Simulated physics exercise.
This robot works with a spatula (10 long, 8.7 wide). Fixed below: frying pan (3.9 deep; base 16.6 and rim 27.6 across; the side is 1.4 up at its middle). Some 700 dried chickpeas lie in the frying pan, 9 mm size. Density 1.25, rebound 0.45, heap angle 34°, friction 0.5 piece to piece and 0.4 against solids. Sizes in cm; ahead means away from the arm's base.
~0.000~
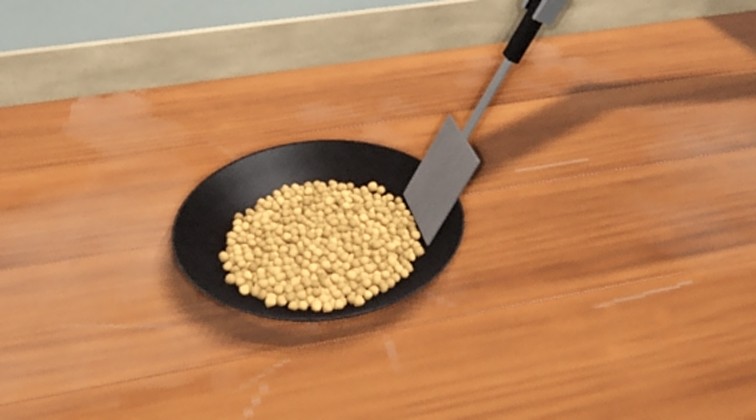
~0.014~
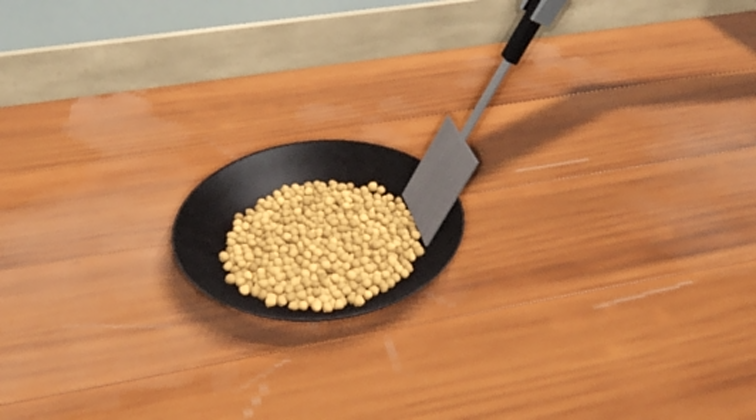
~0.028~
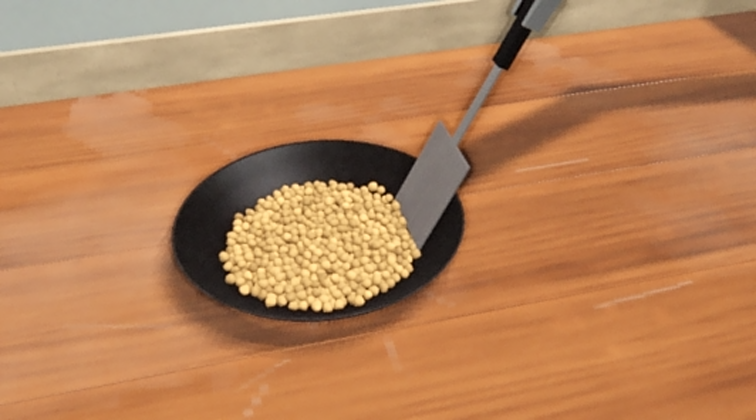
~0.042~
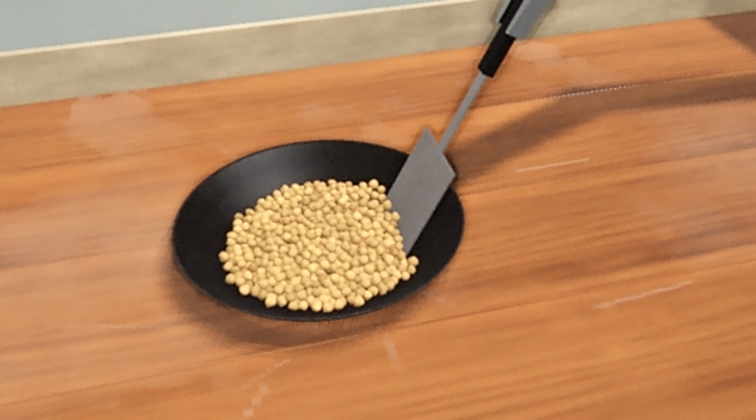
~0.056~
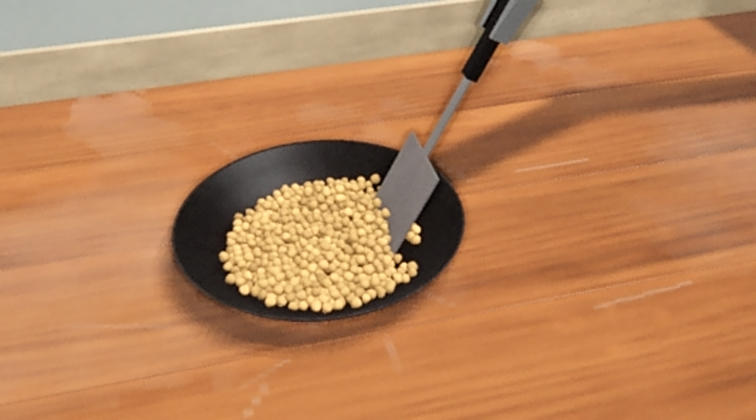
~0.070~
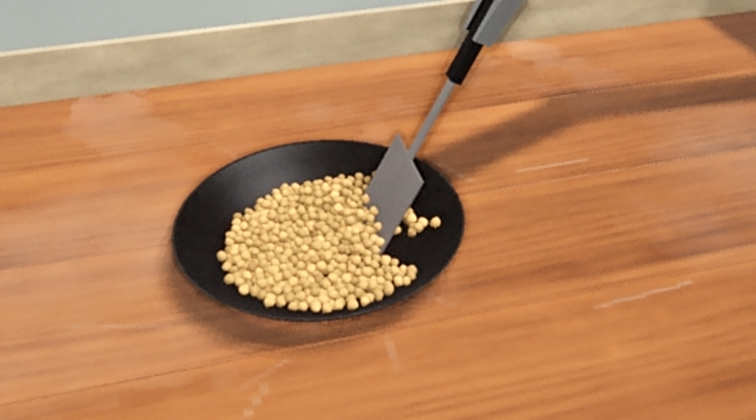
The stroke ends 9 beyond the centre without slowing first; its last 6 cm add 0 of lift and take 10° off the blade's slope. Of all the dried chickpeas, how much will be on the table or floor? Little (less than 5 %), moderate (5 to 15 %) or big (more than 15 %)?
Answer: Big; more than 15 % of the dried chickpeas finish on the table or floor.
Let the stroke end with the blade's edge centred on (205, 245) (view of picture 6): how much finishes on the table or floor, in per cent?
Some 45 per cent.
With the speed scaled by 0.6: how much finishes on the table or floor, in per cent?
Some 15 per cent.
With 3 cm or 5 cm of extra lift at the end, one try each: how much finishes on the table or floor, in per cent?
Some 25 and 20 per cent.
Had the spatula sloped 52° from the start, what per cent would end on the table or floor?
In that case some 25 per cent.
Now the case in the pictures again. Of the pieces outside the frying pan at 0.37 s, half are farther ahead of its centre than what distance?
Roughly 20 cm.
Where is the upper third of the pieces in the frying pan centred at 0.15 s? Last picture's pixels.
At about (270, 234).
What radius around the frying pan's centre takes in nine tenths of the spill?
Some 35 cm.
After 0.11 s, sloping 62°, highest piece 10 above the table; 698 in the frying pan, 1 on the blade or in flight.
After 0.15 s, sloping 59°, highest piece 14 above the table; 697 in the frying pan, 2 on the blade or in flight.
After 0.37 s, sloping 52°, highest piece 7 above the table; 496 in the frying pan, 197 on the table or floor, 6 on the blade or in flight.
After 1.42 s, sloping 52°, highest piece 4 above the table; 493 in the frying pan, 206 on the table or floor.
In the end, 493 in the frying pan, 206 on the table or floor. That is 29 % on the table or floor.
